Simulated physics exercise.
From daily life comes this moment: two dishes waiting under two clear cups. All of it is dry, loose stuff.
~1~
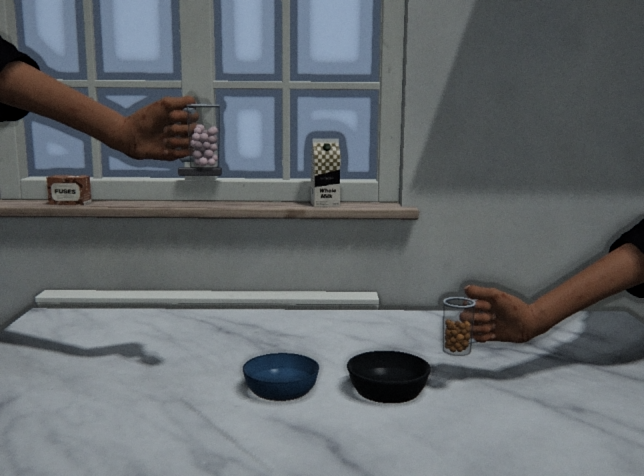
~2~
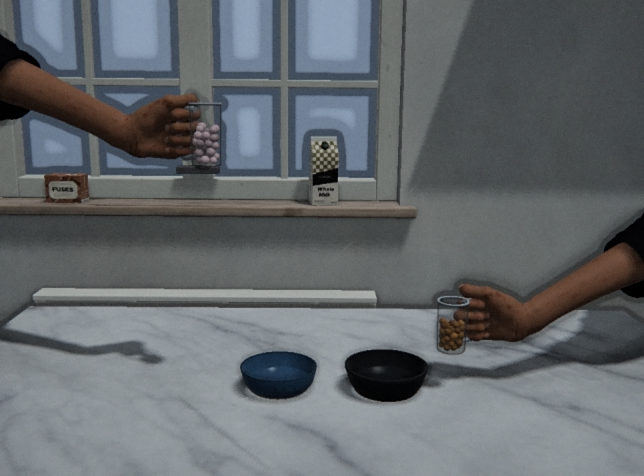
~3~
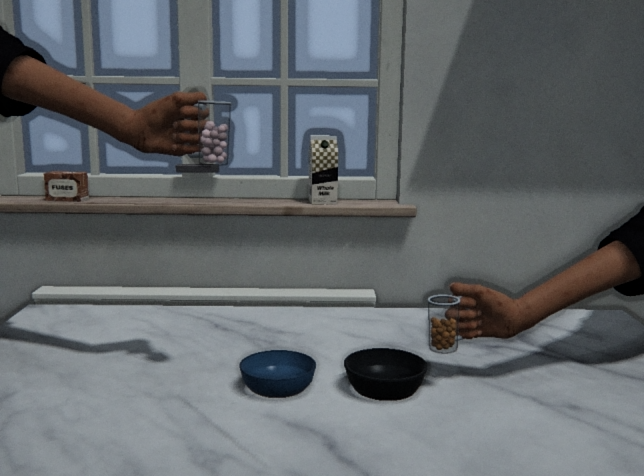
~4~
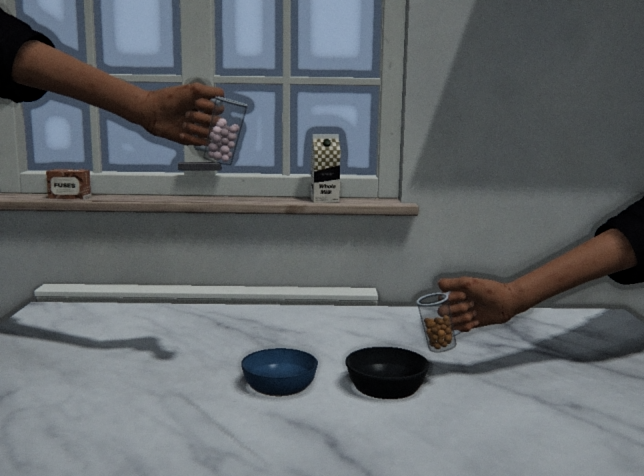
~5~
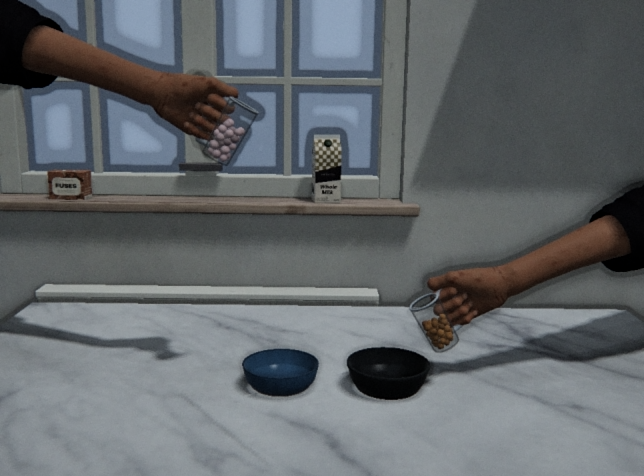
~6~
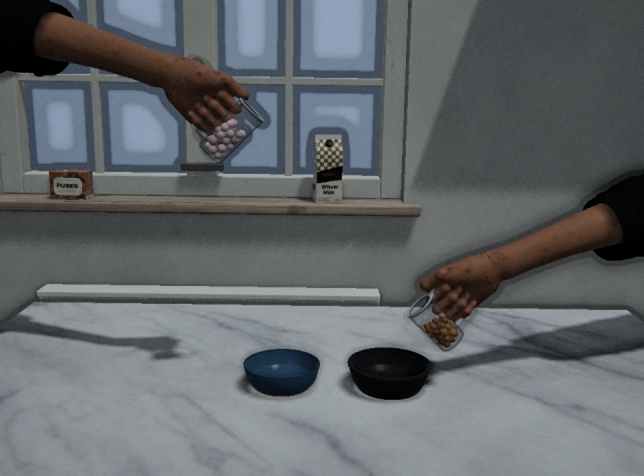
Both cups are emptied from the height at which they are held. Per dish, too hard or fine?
Outcome: On the left the dish fails to contain it, right misses nothing.
Then, 0.28 s on from there, left, the whole lot still in the cup; right, the whole lot still in the cup.
Then, 0.59 s on from there, left, all but a few still in the cup, only a few in the air; right, the whole lot still in the cup.
Then, 0.94 s on from there, left, only a few still in the cup, a little in the dish, a little outside the dish, the bulk in the air; right, near a quarter still in the cup, near two thirds in the dish, a little in the air.
In the end, left, a little in the dish, the bulk outside the dish; right, the whole lot in the dish, none at all outside the dish.
